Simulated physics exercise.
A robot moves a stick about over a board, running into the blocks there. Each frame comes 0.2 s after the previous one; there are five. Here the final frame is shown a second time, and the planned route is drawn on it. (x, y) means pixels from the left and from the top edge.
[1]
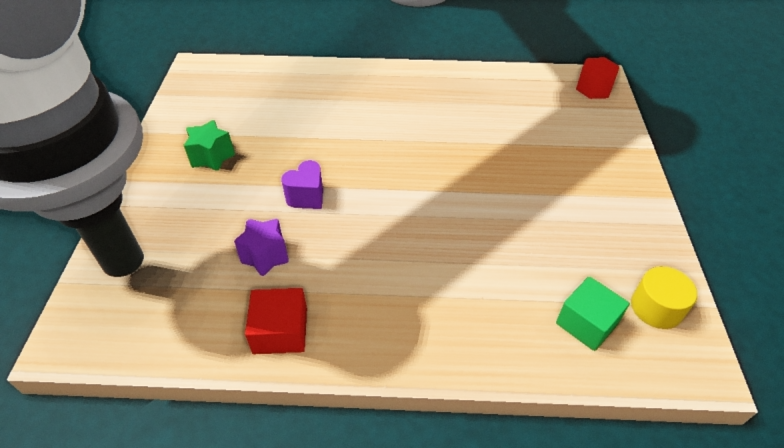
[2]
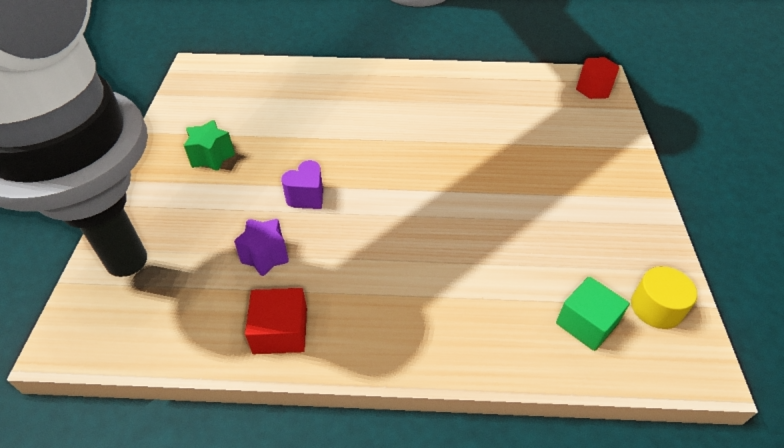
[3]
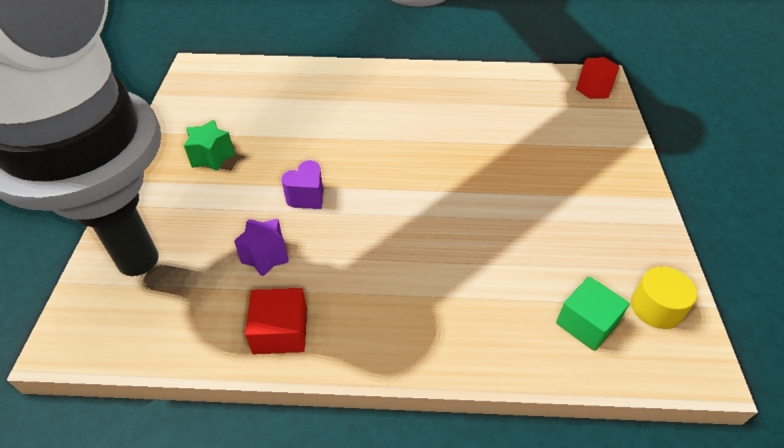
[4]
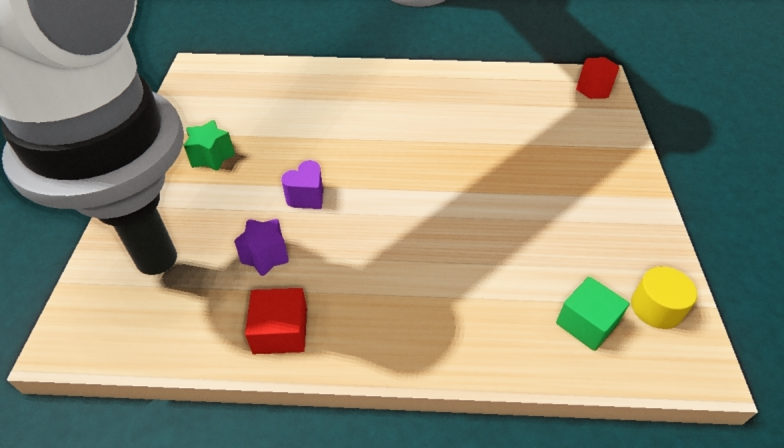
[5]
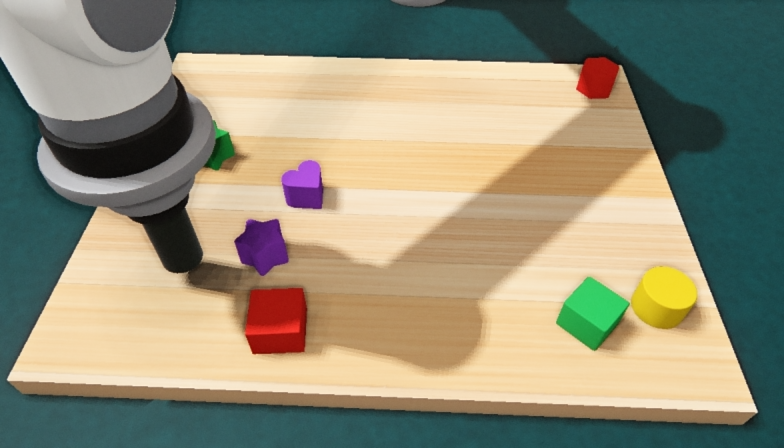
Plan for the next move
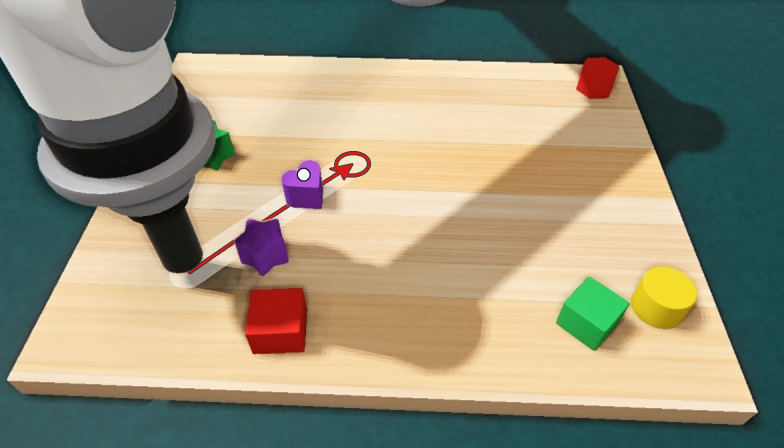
On a pale wooden board over a dark green surface, a robot arm holds a short black stick at the left, near scattered coloured blocks. The stick barely shifts at first, then slides right toward the purple star, its shadow moving along and the arm partly covering the green star, while the blocks stay still.
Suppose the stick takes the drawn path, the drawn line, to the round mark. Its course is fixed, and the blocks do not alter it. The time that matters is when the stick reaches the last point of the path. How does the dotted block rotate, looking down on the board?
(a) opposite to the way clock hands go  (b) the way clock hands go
b (the way clock hands go)
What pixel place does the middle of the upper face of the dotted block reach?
It ends at (383, 145).
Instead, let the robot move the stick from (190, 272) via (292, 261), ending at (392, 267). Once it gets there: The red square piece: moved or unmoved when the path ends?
The push misses it.
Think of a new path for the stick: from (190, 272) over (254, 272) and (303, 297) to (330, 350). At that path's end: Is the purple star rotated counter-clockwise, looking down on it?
That would be a yes.
The line goes from (190, 272) directly to (353, 164); the dot is on the purple heart.
The first path, step by step. One third of the way, stick (246, 216); purple star (265, 230), turned 25° clockwise.
Two thirds of the way, stick (302, 181); purple star (267, 229), turned 35° clockwise; purple heart (336, 161), turned 20° clockwise.
At the end, stick (352, 149); purple star (267, 229), turned 35° clockwise; purple heart (383, 145), turned 100° clockwise.
